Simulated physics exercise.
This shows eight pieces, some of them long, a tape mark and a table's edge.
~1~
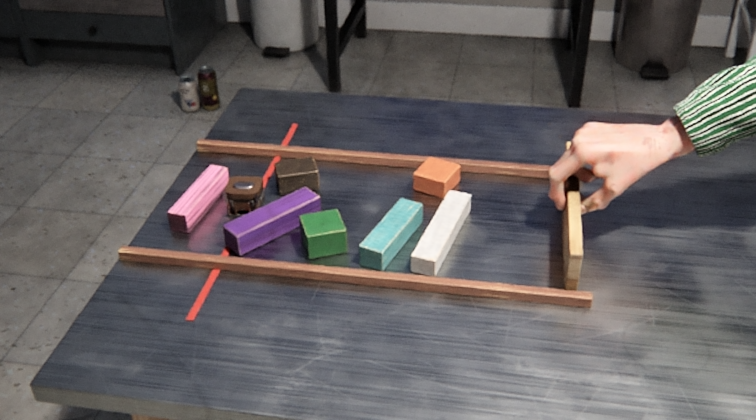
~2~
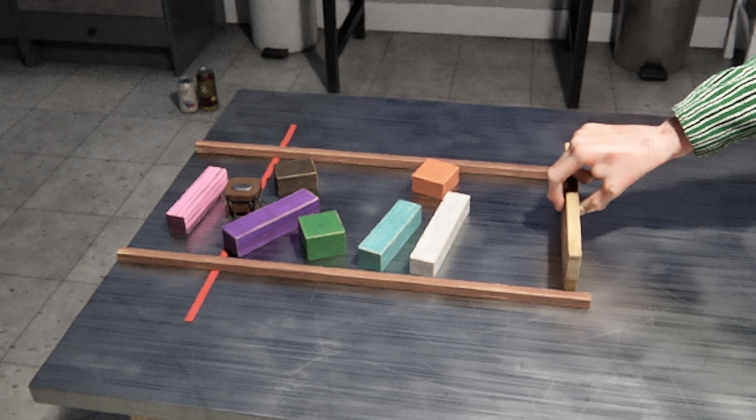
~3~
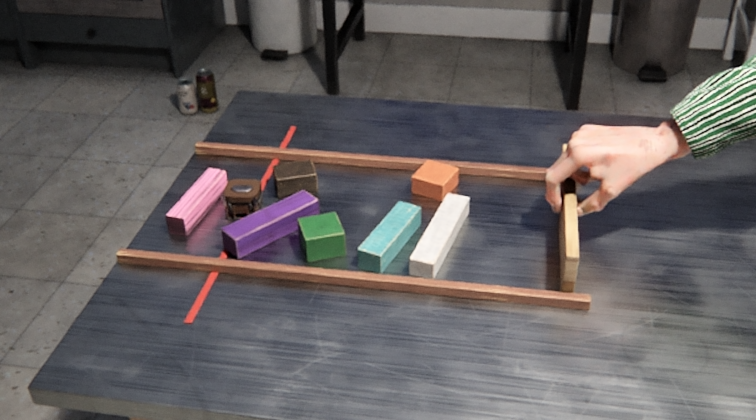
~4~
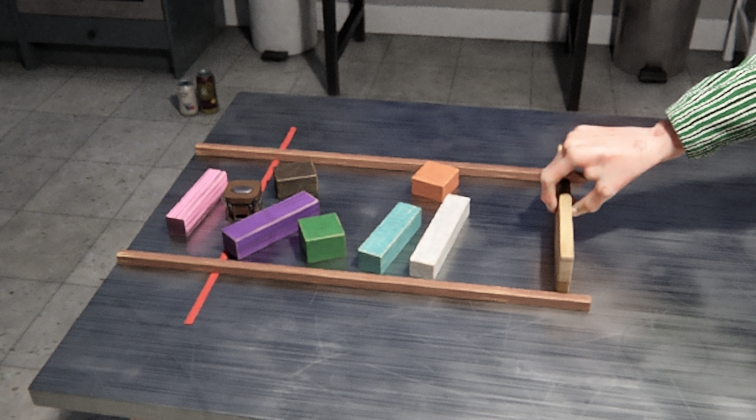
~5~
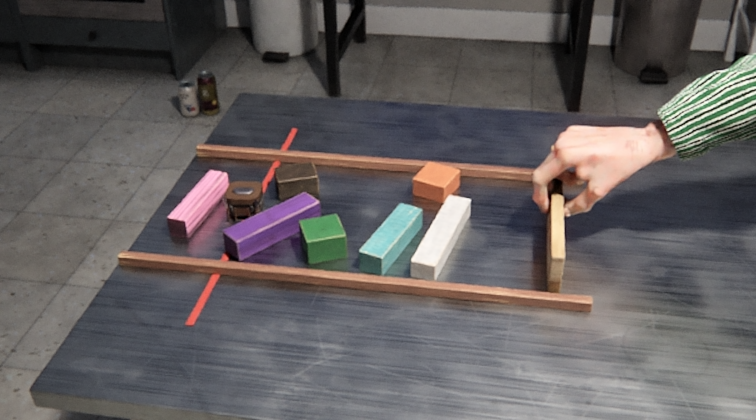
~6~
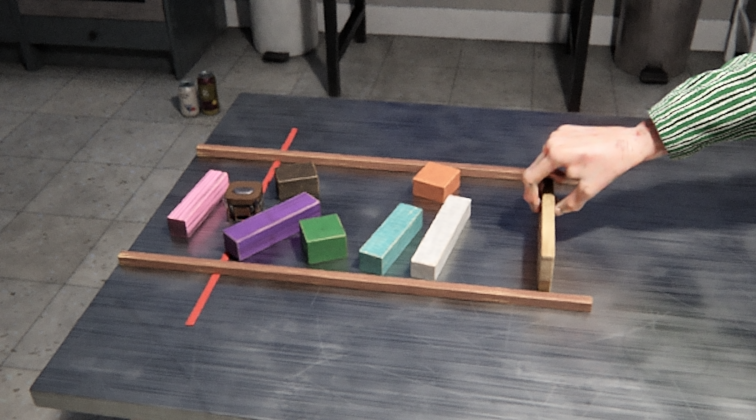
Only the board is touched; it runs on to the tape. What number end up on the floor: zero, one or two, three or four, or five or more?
In the end the number that fall off is one or two.
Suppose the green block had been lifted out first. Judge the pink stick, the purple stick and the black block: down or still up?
The pink stick drops off; the purple stick survives; the black block holds on.
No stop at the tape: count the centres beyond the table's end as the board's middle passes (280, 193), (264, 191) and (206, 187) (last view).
It would be 0, 1 and 5.
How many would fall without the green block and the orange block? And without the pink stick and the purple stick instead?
First 1, then 0.
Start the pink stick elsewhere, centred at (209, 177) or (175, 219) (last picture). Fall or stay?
In that order, it tumbles off; tumbles off.
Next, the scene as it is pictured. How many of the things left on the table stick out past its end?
It comes to 2.
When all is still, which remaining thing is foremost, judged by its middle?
It is the brown case.
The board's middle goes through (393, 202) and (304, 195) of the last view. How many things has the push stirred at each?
At the one place 4, at the other 8.
A little later, none off yet; pink stick at rest near (200, 203); brown case at rest near (245, 201); purple stick at rest near (273, 225).
Next, none off yet; pink stick at rest near (200, 203); brown case at rest near (245, 201); purple stick moving near (265, 222).
Later still, none off yet; pink stick shifted a little near (177, 197); brown case shifted about its own width near (214, 187); purple stick shifted about its own width near (208, 211).
When it is over, the number that fall off is one or two; down, pink stick.
